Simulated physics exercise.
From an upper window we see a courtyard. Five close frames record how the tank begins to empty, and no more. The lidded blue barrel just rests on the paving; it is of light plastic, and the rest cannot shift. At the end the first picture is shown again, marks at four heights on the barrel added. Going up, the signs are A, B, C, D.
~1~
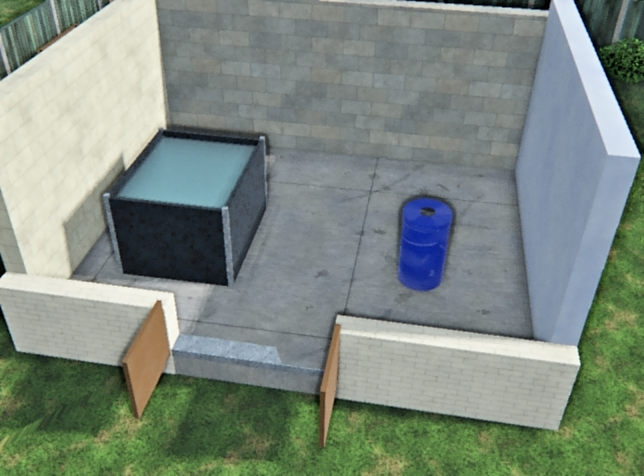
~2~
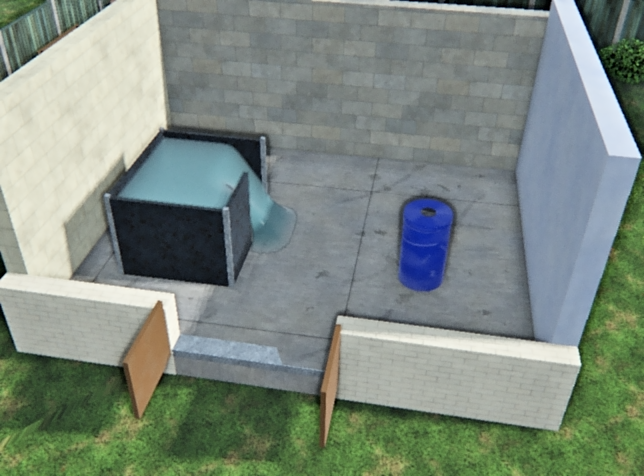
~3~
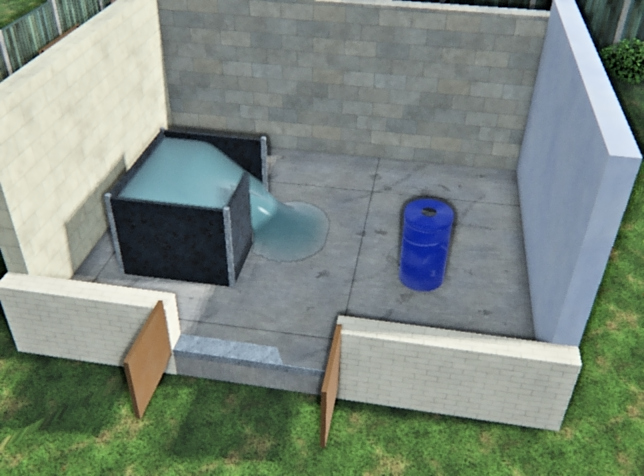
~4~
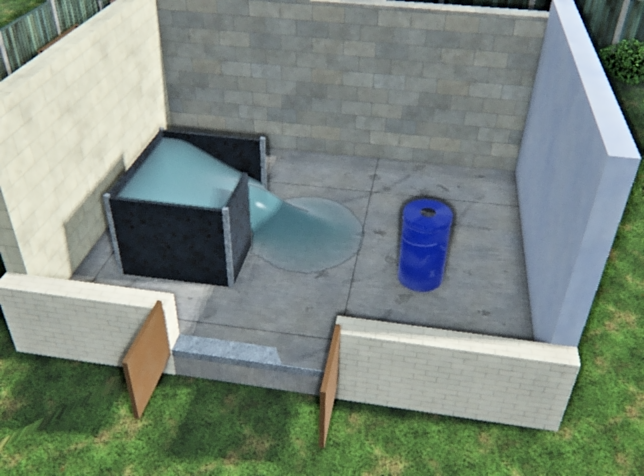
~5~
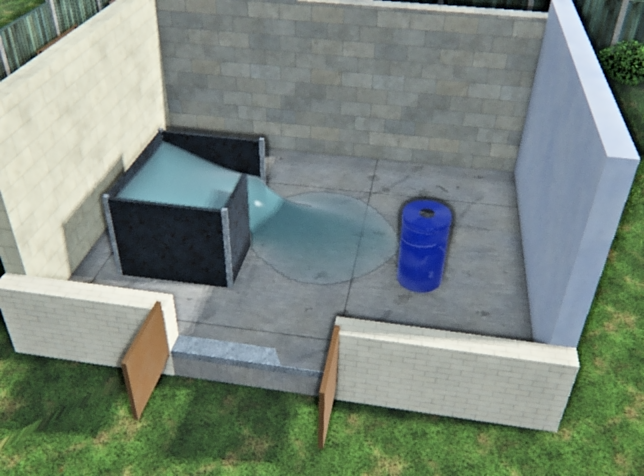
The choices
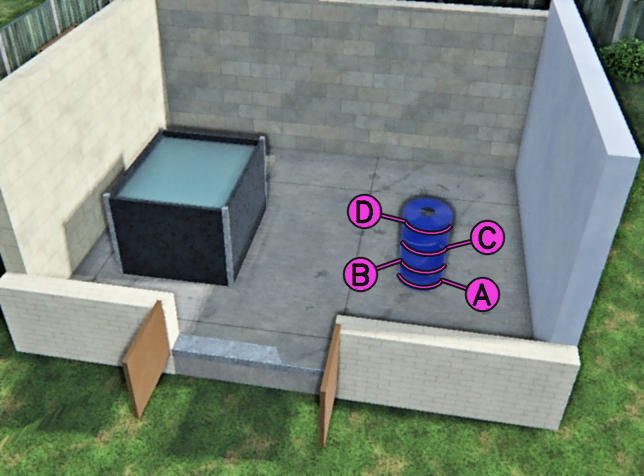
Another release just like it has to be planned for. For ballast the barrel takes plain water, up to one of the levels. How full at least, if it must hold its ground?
The answer is line C.
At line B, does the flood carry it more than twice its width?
No, less.
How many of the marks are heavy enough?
Two of them.
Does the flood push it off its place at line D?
No.
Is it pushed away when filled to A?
Yes, that goes wrong.
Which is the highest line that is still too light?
Here it is line B.
On the marked copy, A at (419, 287); B at (421, 272); C at (424, 254); D at (426, 233); from the bottom up A, B, C, D.
Choosing A, it is pushed about 4 times its own width away.
Choosing B, it is pushed about its own width away.
Choosing C, it does not move.
Choosing D, it does not move.
